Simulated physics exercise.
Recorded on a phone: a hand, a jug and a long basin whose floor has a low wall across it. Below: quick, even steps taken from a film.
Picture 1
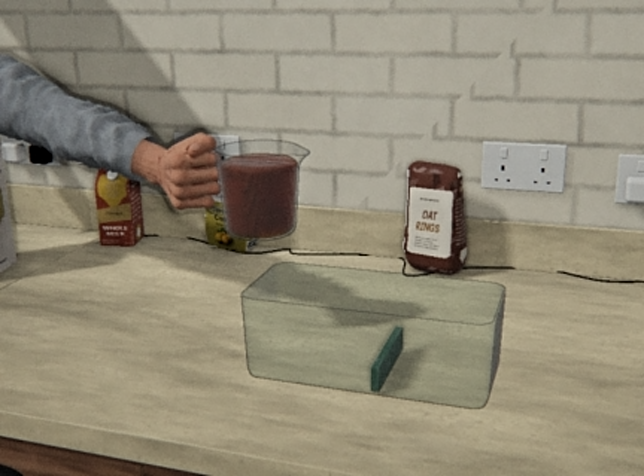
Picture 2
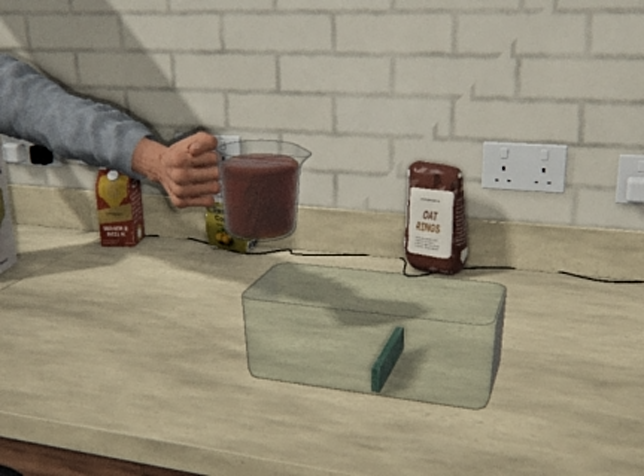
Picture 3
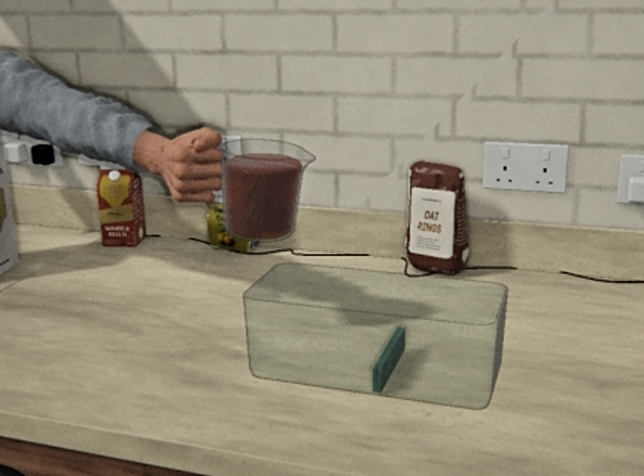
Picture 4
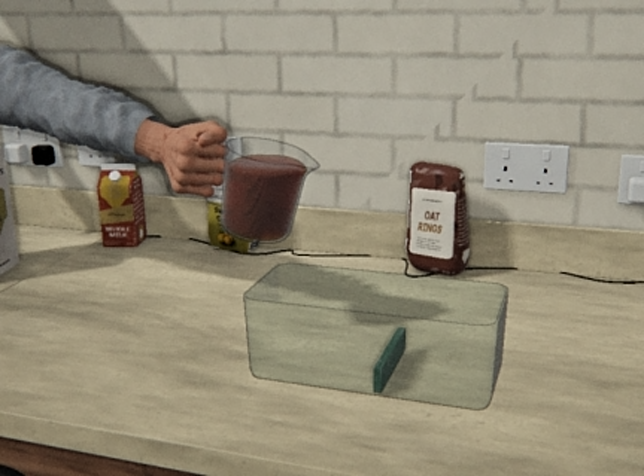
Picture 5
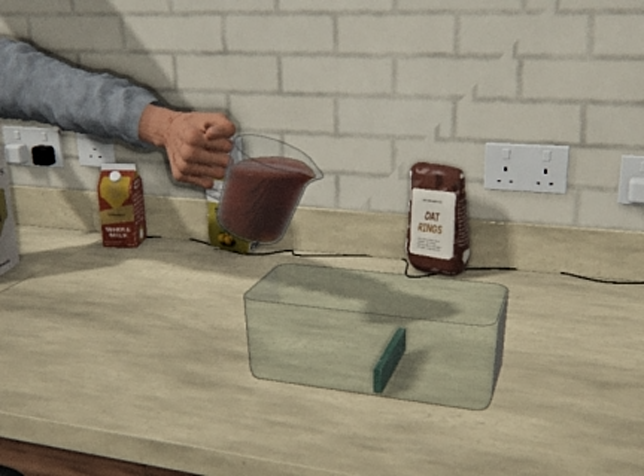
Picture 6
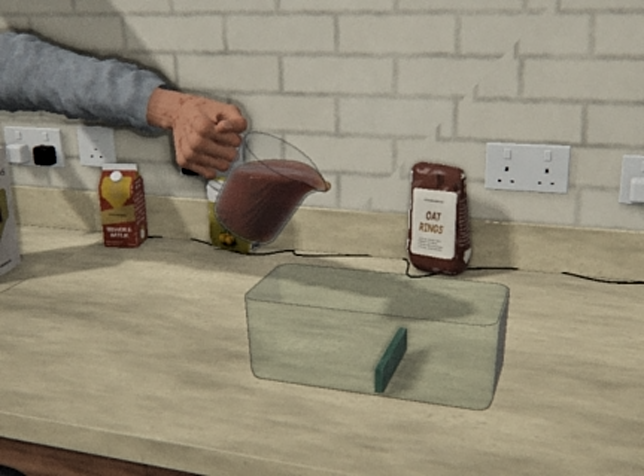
A hand holding a clear jug of dark red liquid gradually tilts it to the right above a long transparent basin with a low green wall across its floor, the liquid reaching the spout as the basin stays still.
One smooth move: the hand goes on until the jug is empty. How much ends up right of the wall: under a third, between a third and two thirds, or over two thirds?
I'd put the amount right of the wall under the one-third mark.
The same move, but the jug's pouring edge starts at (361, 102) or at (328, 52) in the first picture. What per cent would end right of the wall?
Close to 75 % for the first start and close to 60 % for the second.
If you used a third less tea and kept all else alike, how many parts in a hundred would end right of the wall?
Estimated share: Close to 10 per cent.
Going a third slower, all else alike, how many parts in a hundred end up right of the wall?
About 10 per cent.
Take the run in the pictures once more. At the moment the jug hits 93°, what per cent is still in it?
About 50 %.
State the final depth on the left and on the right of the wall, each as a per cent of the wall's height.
Some 70 per cent left and 10 right.
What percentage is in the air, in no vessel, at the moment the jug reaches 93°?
25 %.
A moment on, the jug is tipped on its side and 51 per cent is still to pour, 26 is left of the wall and 0 right of it.
Next, the jug is tipped right over and 7 per cent is still to pour, 79 is left of the wall and 2 right of it.
Then the jug is tipped right over and 0 per cent is still to pour, 87 is left of the wall and 8 right of it.
Later the jug is tipped right over and 0 per cent is still to pour, 86 is left of the wall and 11 right of it.
At rest 86 per cent lies left of the wall, 11 right of it and 3 outside.
